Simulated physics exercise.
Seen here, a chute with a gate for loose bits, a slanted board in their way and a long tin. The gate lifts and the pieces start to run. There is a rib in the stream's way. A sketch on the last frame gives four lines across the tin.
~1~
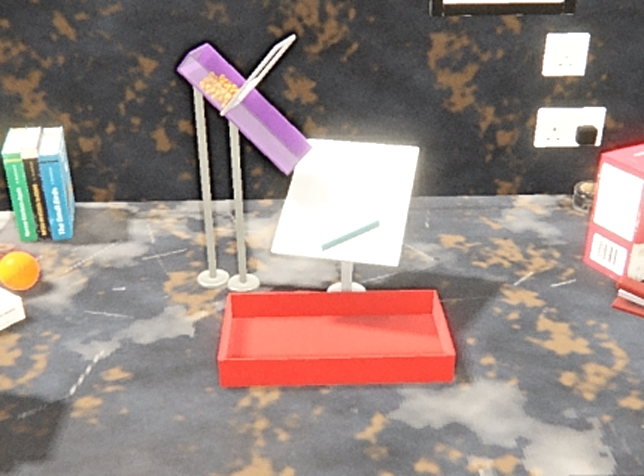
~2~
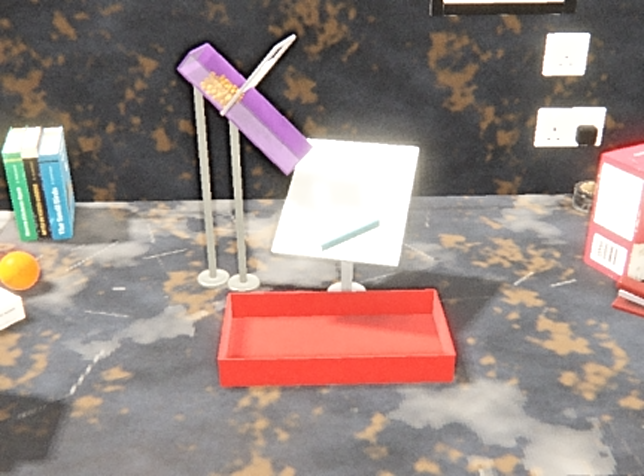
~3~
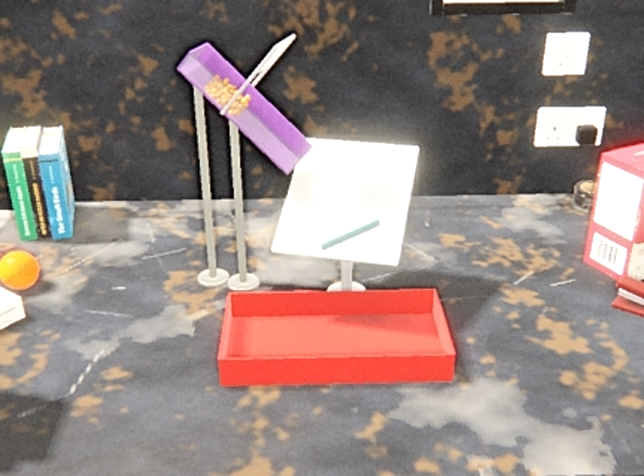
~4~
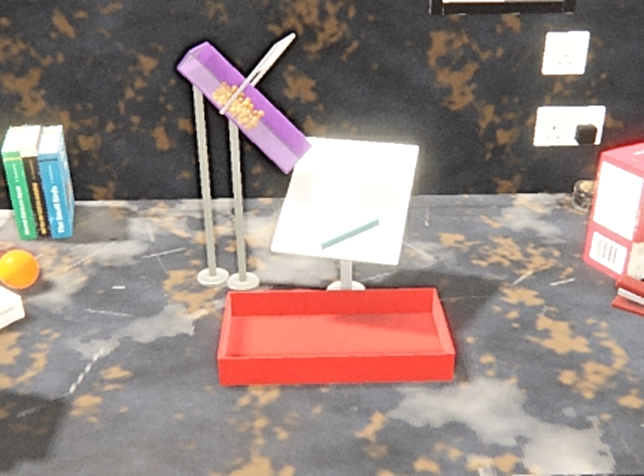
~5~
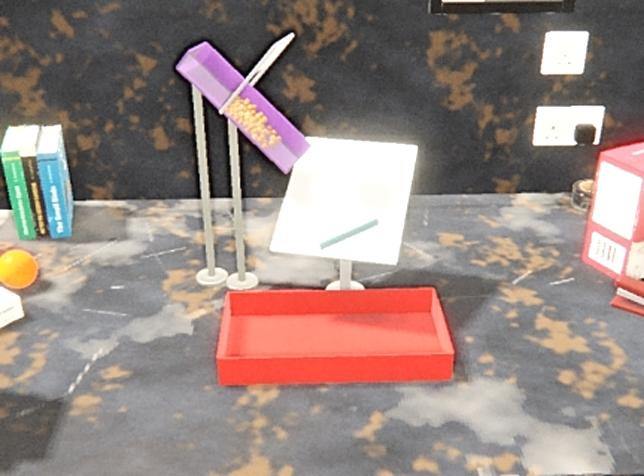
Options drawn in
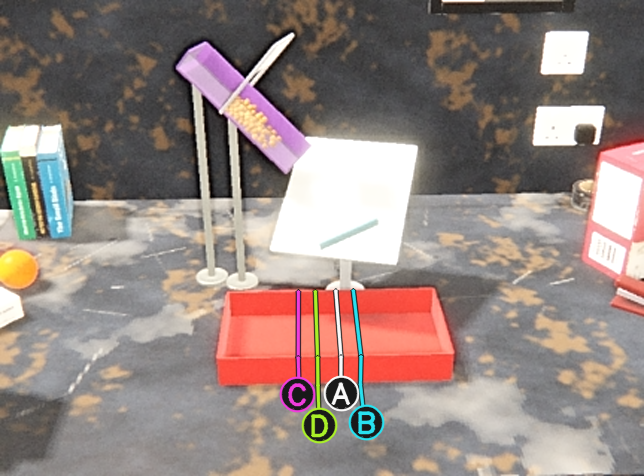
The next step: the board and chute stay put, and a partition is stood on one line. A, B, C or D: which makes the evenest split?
I would pick line C.
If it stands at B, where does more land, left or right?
Left.
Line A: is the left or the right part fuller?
Left.
On the marked copy, line A crosses the front rim at (340, 356); line B crosses the front rim at (360, 355); line C crosses the front rim at (298, 357); line D crosses the front rim at (317, 356).
Choosing A, of what is caught, most on the left of the divider, a small part on the right.
Choosing B, of what is caught, most on the left of the divider, a small part on the right.
Choosing C, of what is caught, about two thirds on the left of the divider, about a third on the right.
Choosing D, of what is caught, most on the left of the divider, a small part on the right.
